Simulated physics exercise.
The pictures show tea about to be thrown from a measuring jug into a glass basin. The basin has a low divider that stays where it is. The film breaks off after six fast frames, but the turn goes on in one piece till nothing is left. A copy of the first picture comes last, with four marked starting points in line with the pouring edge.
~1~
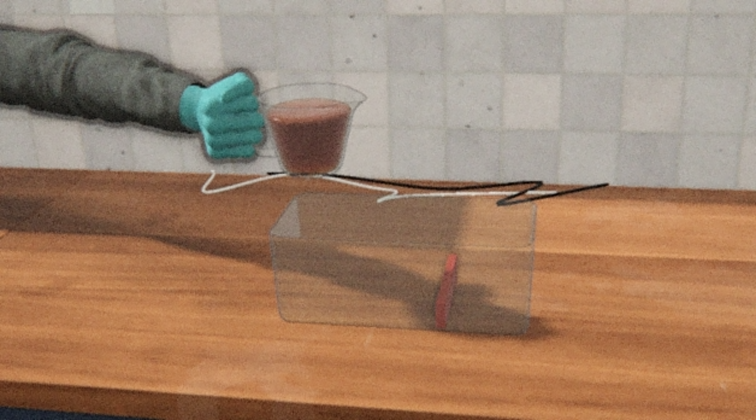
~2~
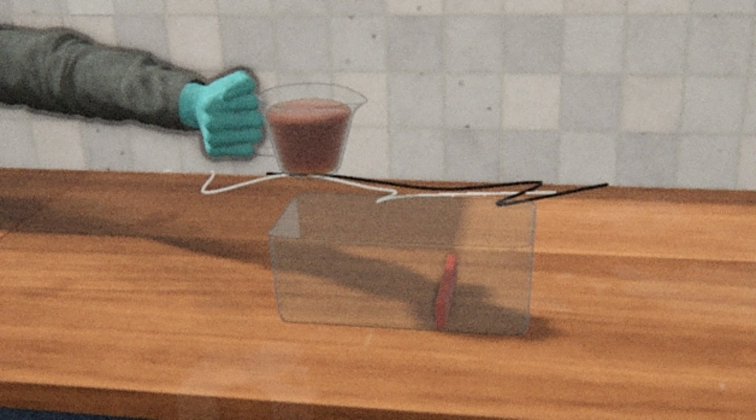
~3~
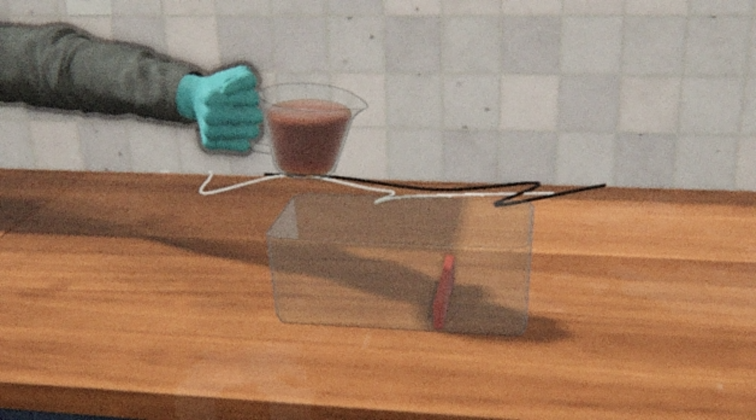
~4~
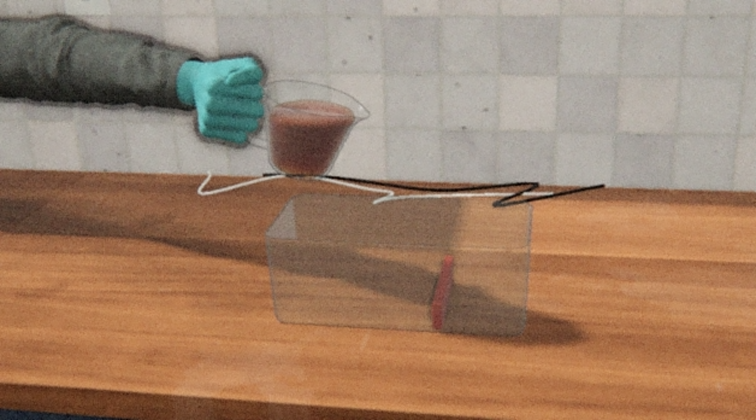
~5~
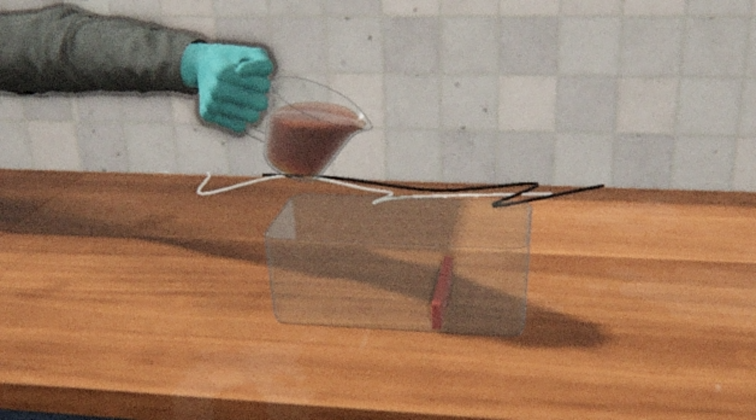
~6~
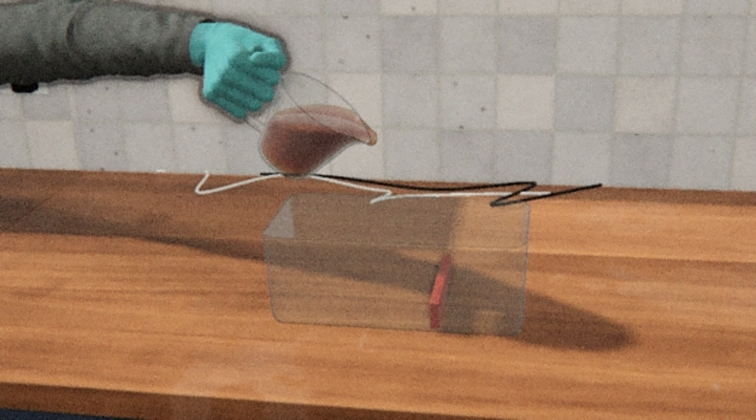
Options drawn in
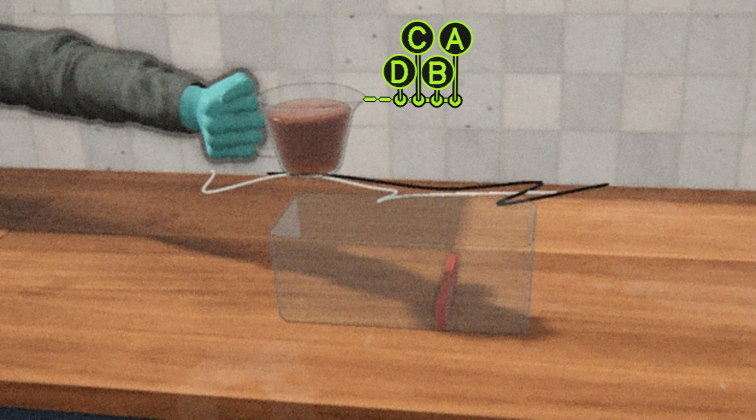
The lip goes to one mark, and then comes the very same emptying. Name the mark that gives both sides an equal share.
It is C.
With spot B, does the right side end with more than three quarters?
No, it does not.
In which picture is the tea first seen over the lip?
In picture 6.
On the marked copy, A at (455, 100); B at (436, 100); C at (418, 99); D at (400, 99).
Choosing A, about 30 % ends left of the wall and 69 % right of it.
Choosing B, about 32 % ends left of the wall and 65 % right of it; 3 % is lost outside.
Choosing C, about 51 % ends left of the wall and 47 % right of it.
Choosing D, about 71 % ends left of the wall and 28 % right of it.
